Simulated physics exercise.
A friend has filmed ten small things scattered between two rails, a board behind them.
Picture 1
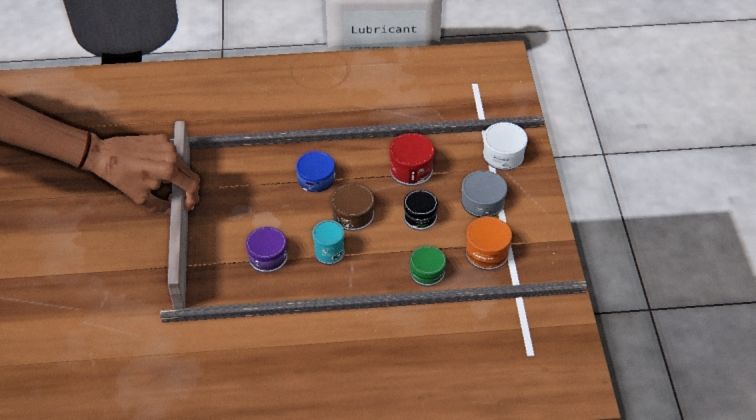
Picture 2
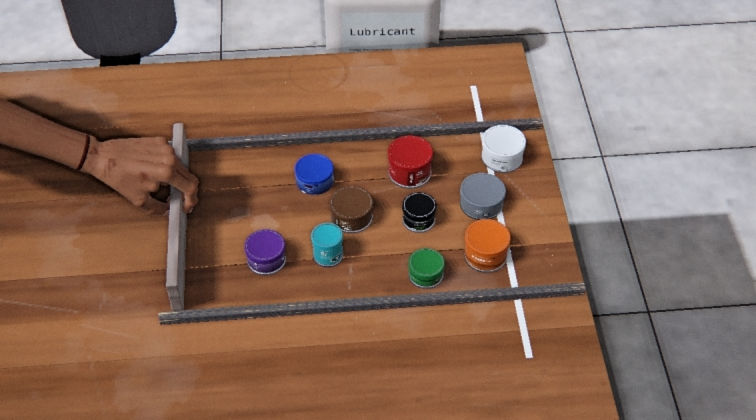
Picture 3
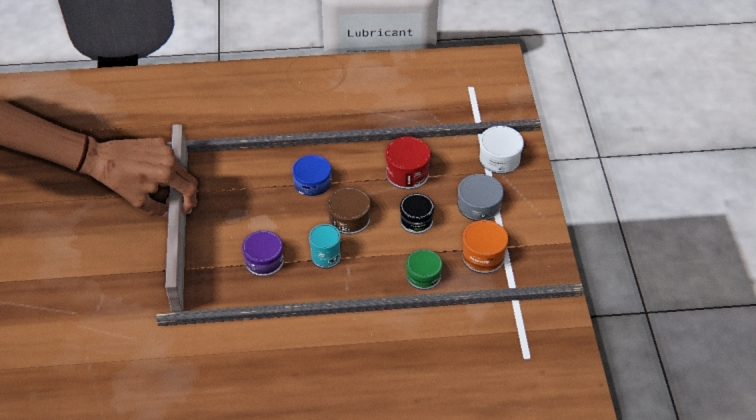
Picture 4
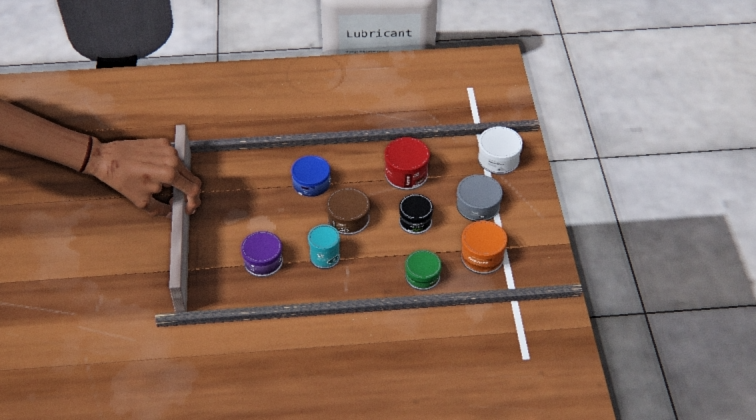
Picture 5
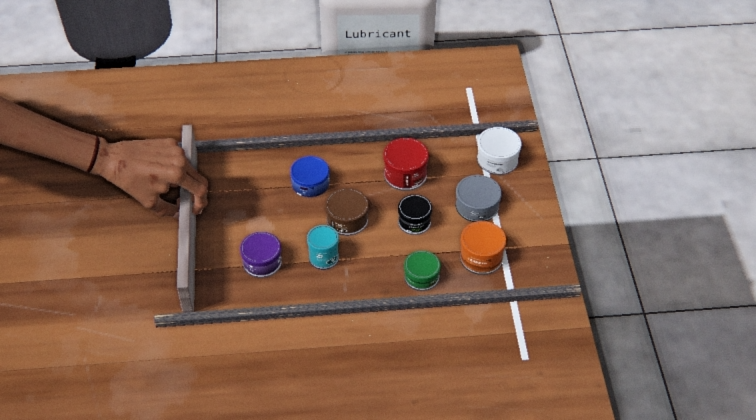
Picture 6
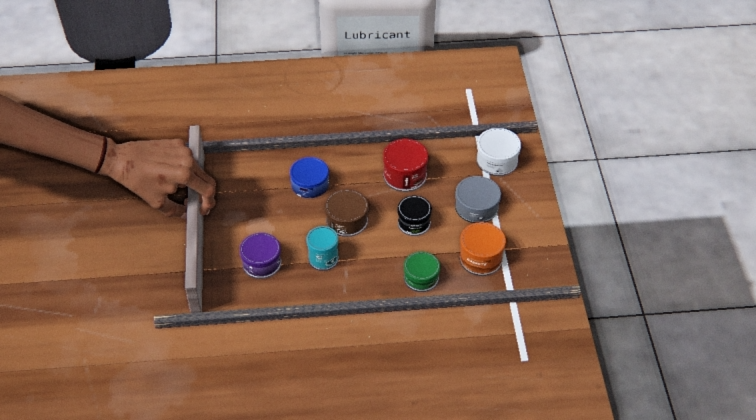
A hand gripping an upright board at the left end of two rails holds it nearly still at first, then pushes it slightly to the right along the wooden table. The ten colourful tins and pots scattered between the rails stay where they are, with a gap still separating them from the board.
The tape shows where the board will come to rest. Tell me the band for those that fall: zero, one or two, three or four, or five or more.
Outcome: The number that fall off is one or two.
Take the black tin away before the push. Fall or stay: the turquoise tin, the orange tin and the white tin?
The turquoise tin survives, the orange tin holds on, the white tin is lost.
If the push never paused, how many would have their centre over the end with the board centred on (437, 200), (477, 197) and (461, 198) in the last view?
Place by place, 0, 1 and 1.
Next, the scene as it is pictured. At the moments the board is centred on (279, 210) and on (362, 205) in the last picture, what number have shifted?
The counts are 2 and 6.
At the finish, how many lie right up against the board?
The number is 4.
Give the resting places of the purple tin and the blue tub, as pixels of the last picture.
The purple tin stops around (520, 235); the blue tub around (504, 163).
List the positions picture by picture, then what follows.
In the first picture, white tin (505, 147); grey tin (484, 194); orange tin (488, 244); board (180, 212); tape (500, 206).
In the second picture, grey tin (482, 197); blue tub (315, 175).
In the third picture, orange tin (485, 247); board (178, 215).
In the fourth picture, white tin (500, 151); black tin (416, 214).
In the fifth picture, grey tin (478, 199); green pot (422, 271).
In the sixth picture, white tin (498, 152); grey tin (478, 200); orange tin (482, 249); board (195, 216); tape (494, 211).
A little later, none off yet; white tin at rest near (498, 152); grey tin at rest near (478, 200); orange tin at rest near (482, 249).
Next, none off yet; white tin shifted about its own width near (530, 146); grey tin shifted about its own width near (513, 188); orange tin shifted about its own width near (528, 258).
When it is over, the number that fall off is one or two; down, white tin.
